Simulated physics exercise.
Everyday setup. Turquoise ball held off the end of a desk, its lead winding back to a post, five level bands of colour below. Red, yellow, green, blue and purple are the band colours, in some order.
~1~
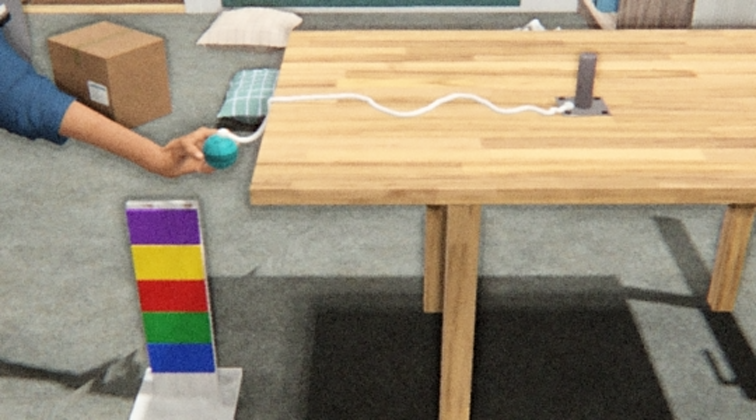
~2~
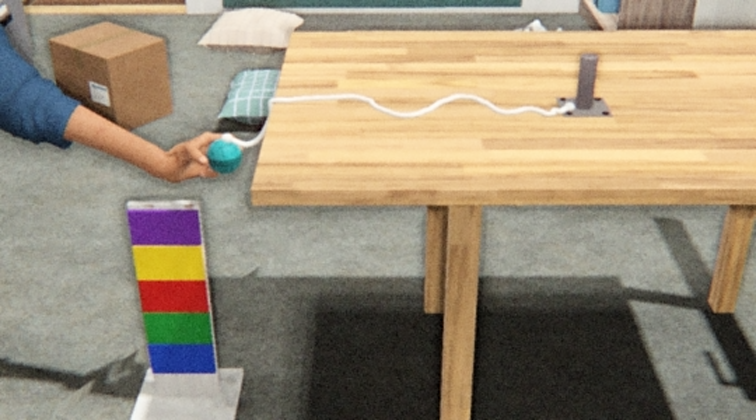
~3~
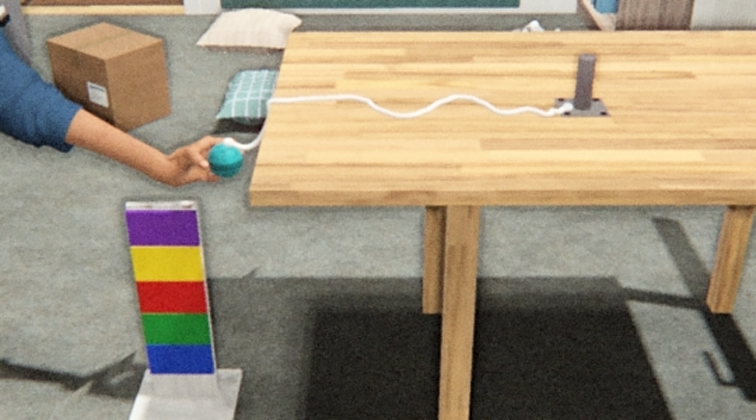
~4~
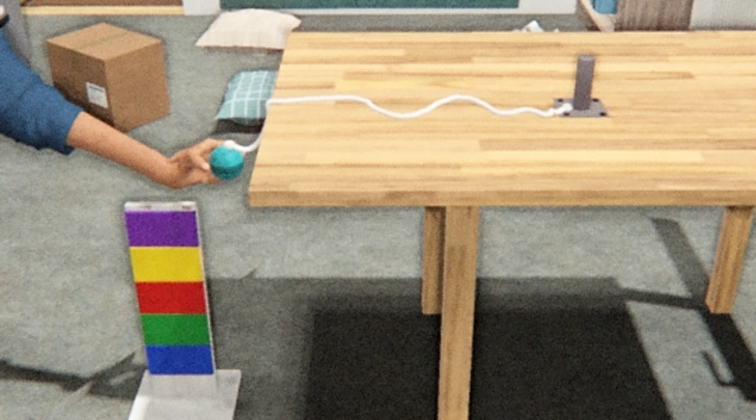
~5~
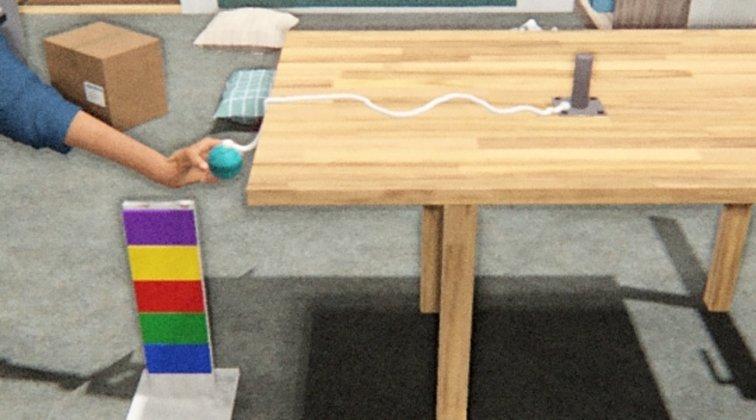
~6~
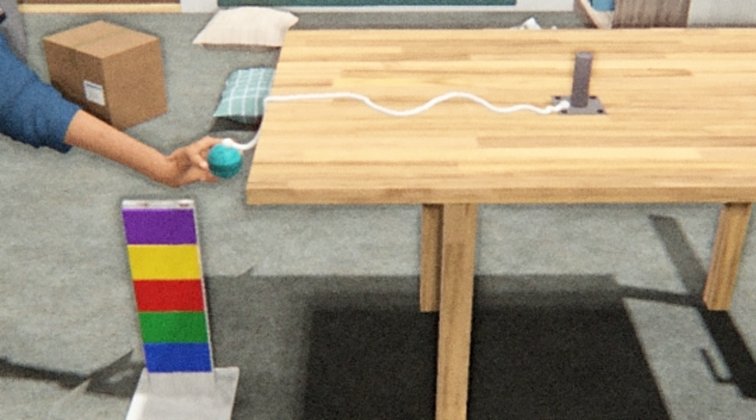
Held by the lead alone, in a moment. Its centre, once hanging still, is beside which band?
Beside the yellow band.
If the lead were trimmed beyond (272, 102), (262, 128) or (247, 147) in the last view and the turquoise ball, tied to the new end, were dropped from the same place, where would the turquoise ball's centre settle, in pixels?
First try near (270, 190), second near (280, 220), third near (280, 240).
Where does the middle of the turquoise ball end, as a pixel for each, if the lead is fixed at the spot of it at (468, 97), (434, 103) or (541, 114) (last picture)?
Going through the tries, I'd expect close to (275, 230), (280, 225) and lastly (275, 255).
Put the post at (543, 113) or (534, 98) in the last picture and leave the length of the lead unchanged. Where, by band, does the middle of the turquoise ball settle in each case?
In that order: Red; red.
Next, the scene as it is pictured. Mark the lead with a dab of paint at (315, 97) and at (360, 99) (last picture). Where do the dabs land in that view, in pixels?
Well, the first one sits at (268, 136), and the second one sits at (282, 102).
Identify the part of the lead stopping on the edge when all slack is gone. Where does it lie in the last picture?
It's the one at (349, 96).
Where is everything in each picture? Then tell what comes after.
The first frame shows turquoise ball (220, 152); purple (163, 229); yellow (168, 264); red (172, 297); green (177, 329); blue (181, 359).
The second frame shows turquoise ball (224, 157); lead through (546, 115) (482, 102) (419, 114) (359, 98) (280, 101).
The third frame shows turquoise ball (225, 160).
The fourth frame shows turquoise ball (226, 163); lead through (544, 115) (479, 103) (417, 115) (357, 99) (278, 103).
The fifth frame shows turquoise ball (225, 162).
The sixth frame shows turquoise ball (225, 161); lead through (541, 113) (477, 100) (414, 112) (355, 97) (275, 100).
Soon after, ball near (276, 258); level with yellow.
After that, ball near (266, 259); level with yellow.
In the end, ball near (273, 259); level with yellow. Its middle rests at the yellow band.
